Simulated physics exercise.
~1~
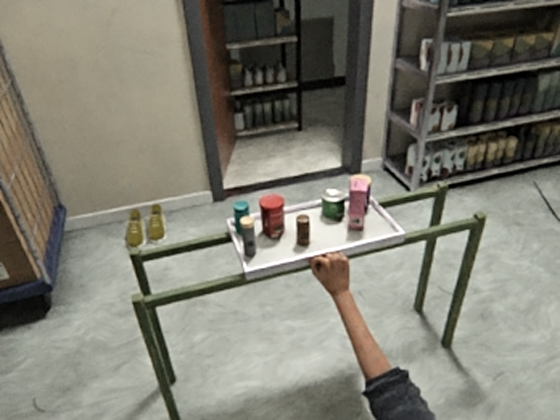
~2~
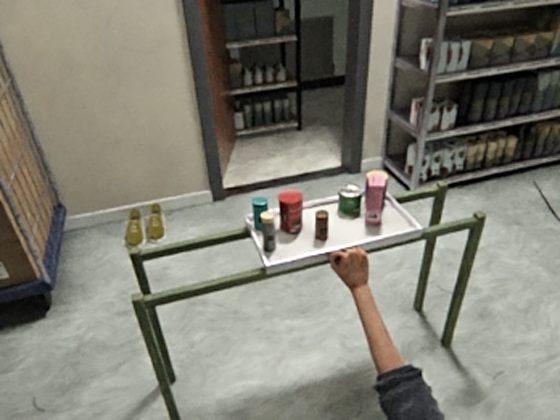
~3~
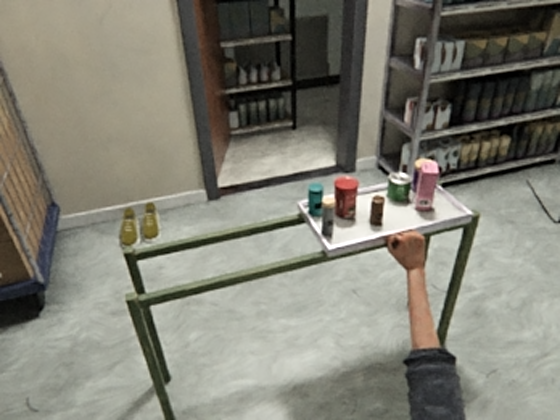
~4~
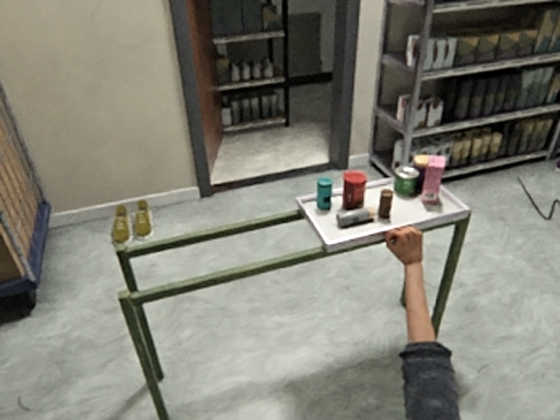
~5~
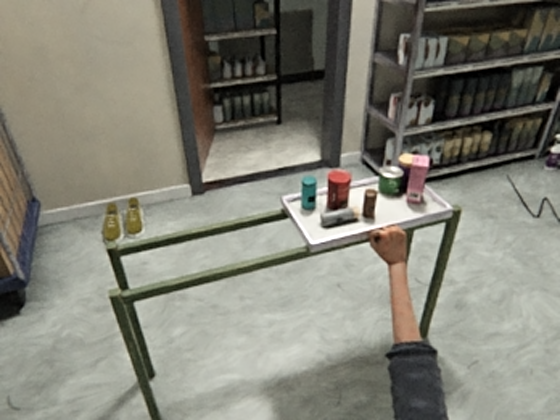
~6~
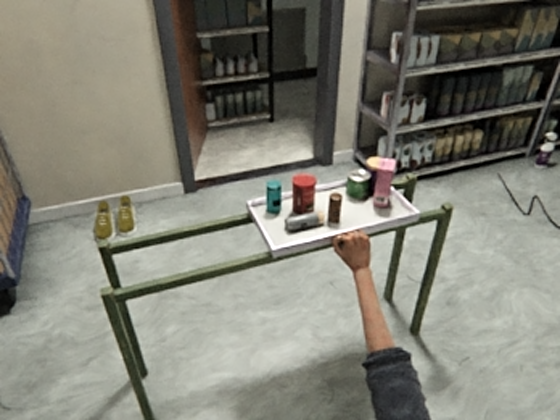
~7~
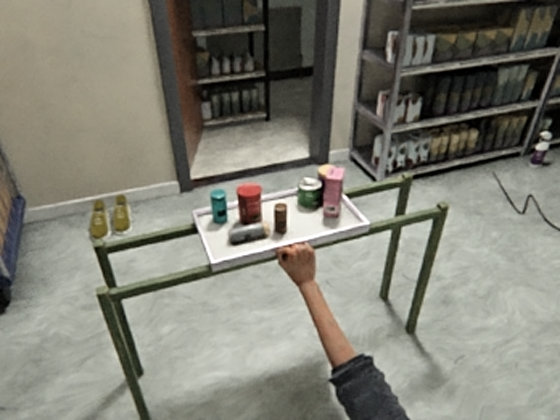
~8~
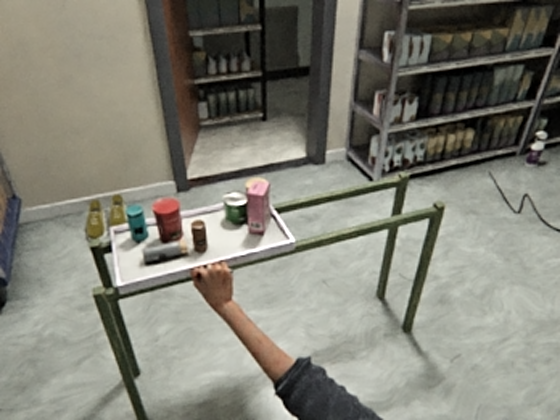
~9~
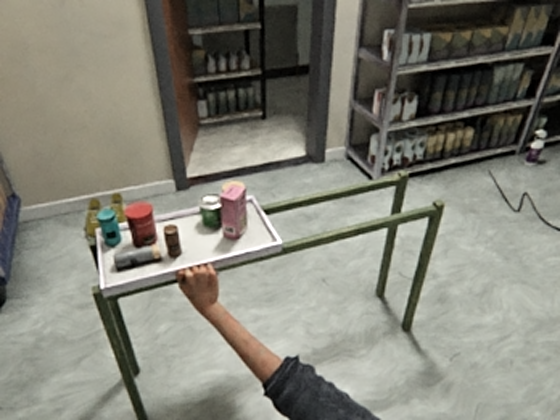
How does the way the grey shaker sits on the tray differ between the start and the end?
At the start the grey shaker stands upright on the tray, and at the end it lies on its side, still on the tray.
